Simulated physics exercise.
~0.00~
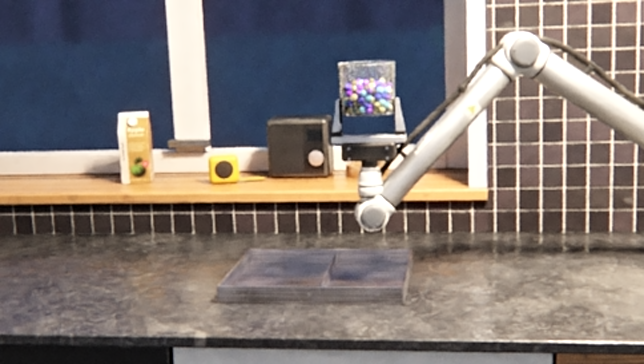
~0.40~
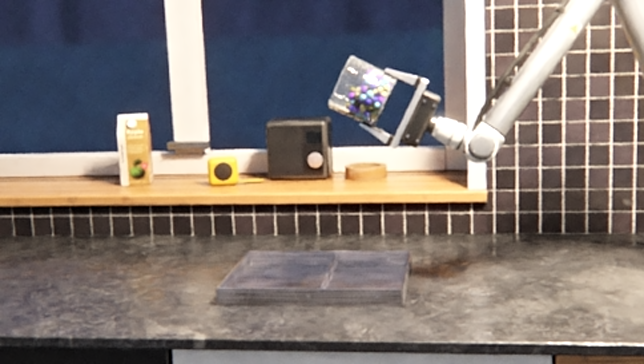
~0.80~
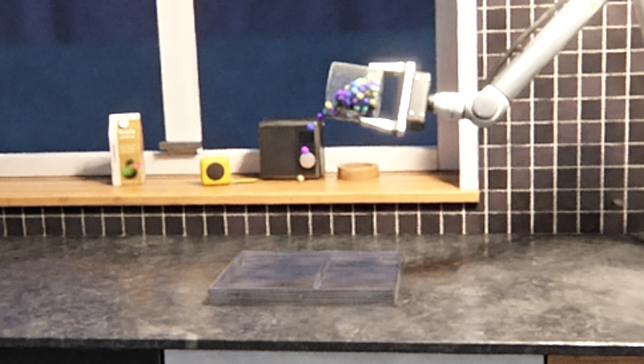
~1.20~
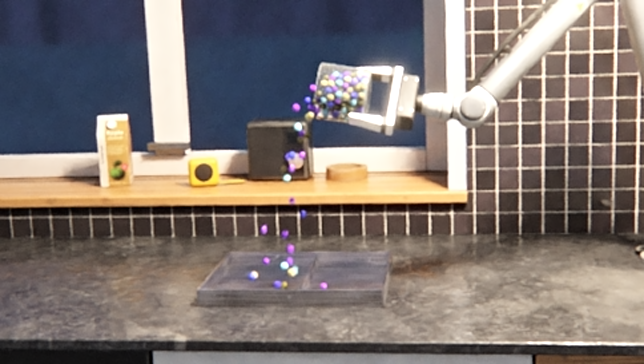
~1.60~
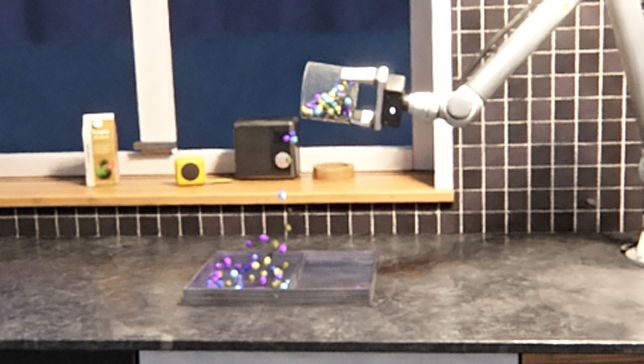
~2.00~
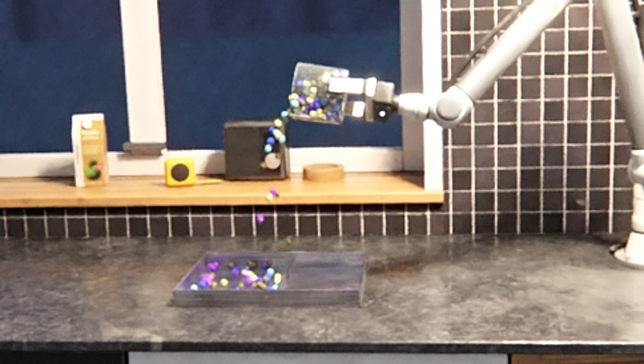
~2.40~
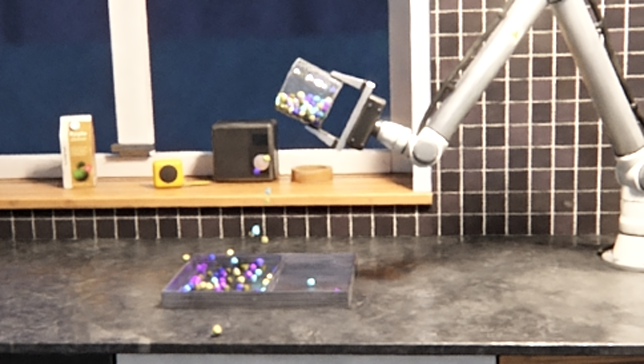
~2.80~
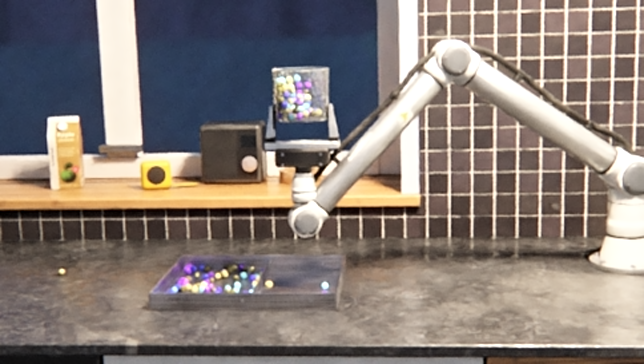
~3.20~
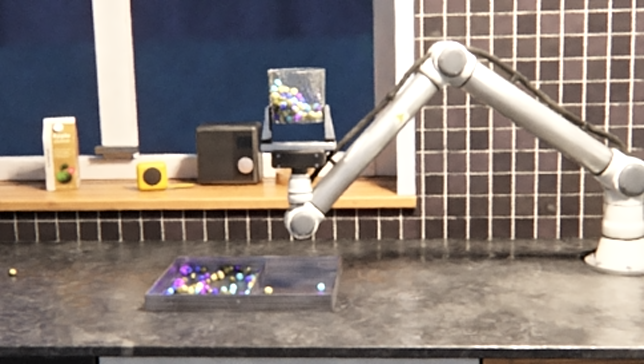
A robot arm tips a clear tumbler, spills some colourful balls mostly into a divided tray, then rights it.
